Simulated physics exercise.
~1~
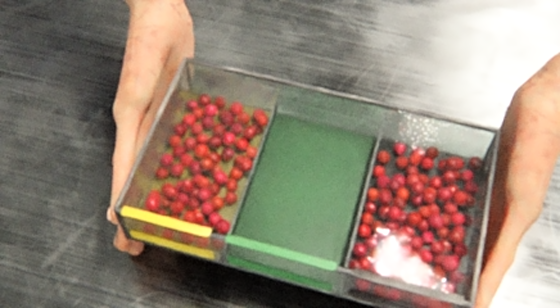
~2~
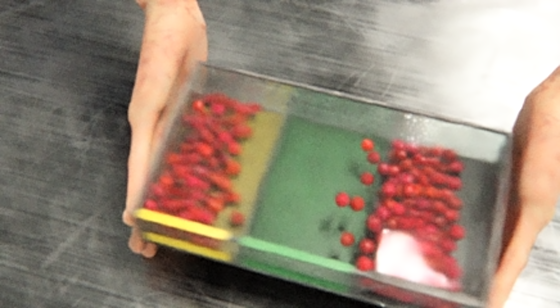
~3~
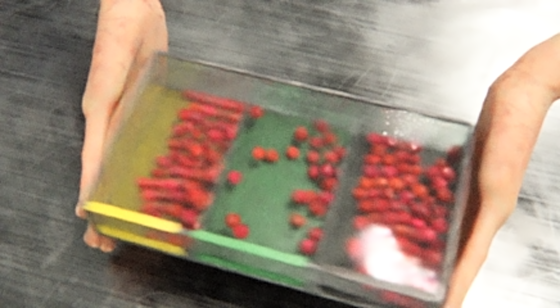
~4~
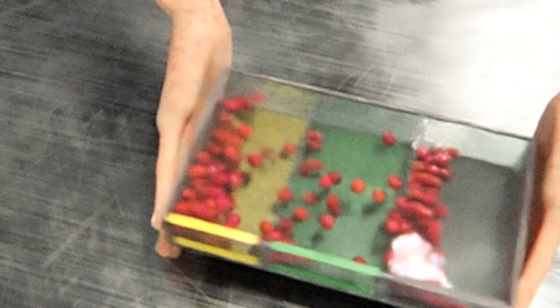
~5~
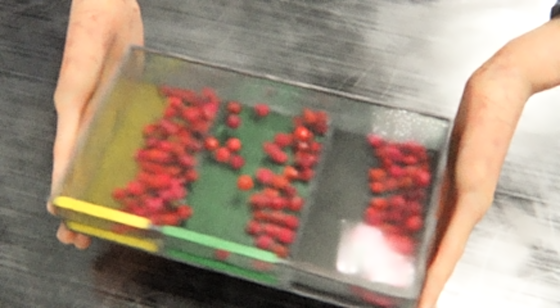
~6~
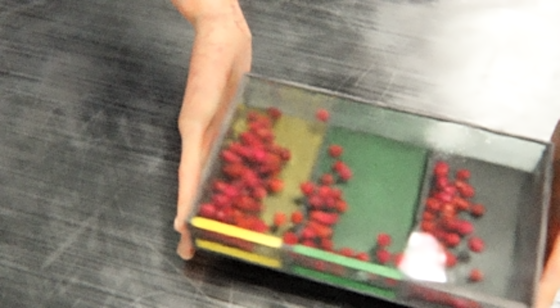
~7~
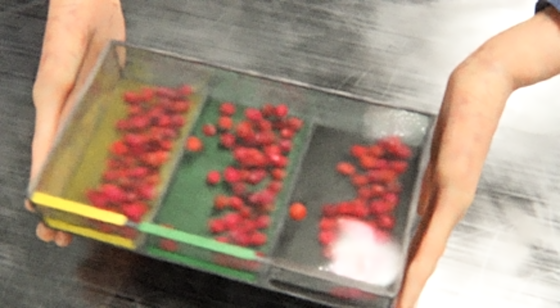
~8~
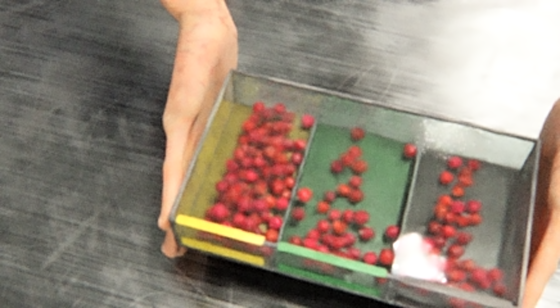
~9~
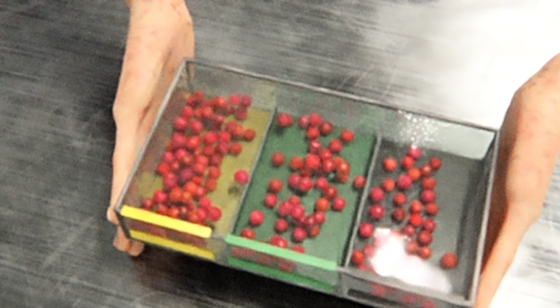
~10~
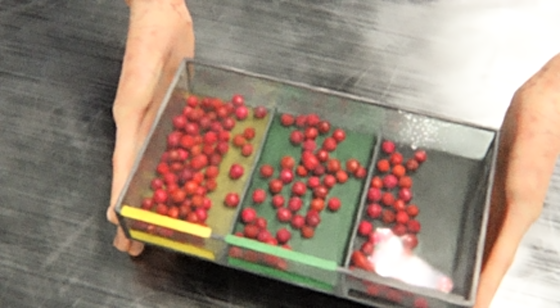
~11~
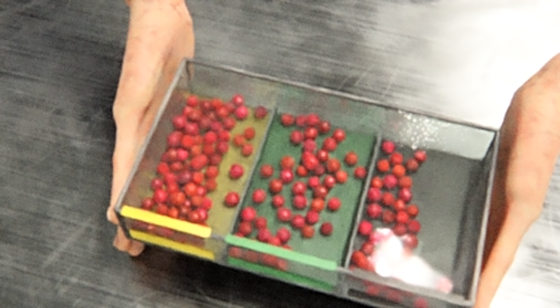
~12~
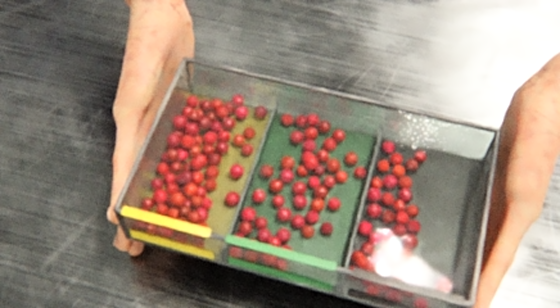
On a dark, scratched metal table seen from above at a slant, two hands hold a clear, lidded box split into three sections, yellow on the left, green in the middle and black on the right. Small red berries crowd the two outer sections, while the green one is empty. The hands shake the box left and right in widening swings, and berries scatter across the partitions into the middle. The shaking eases and the box returns to its starting place. It ends held still, with berries in all three sections, most on yellow and fewest on black.
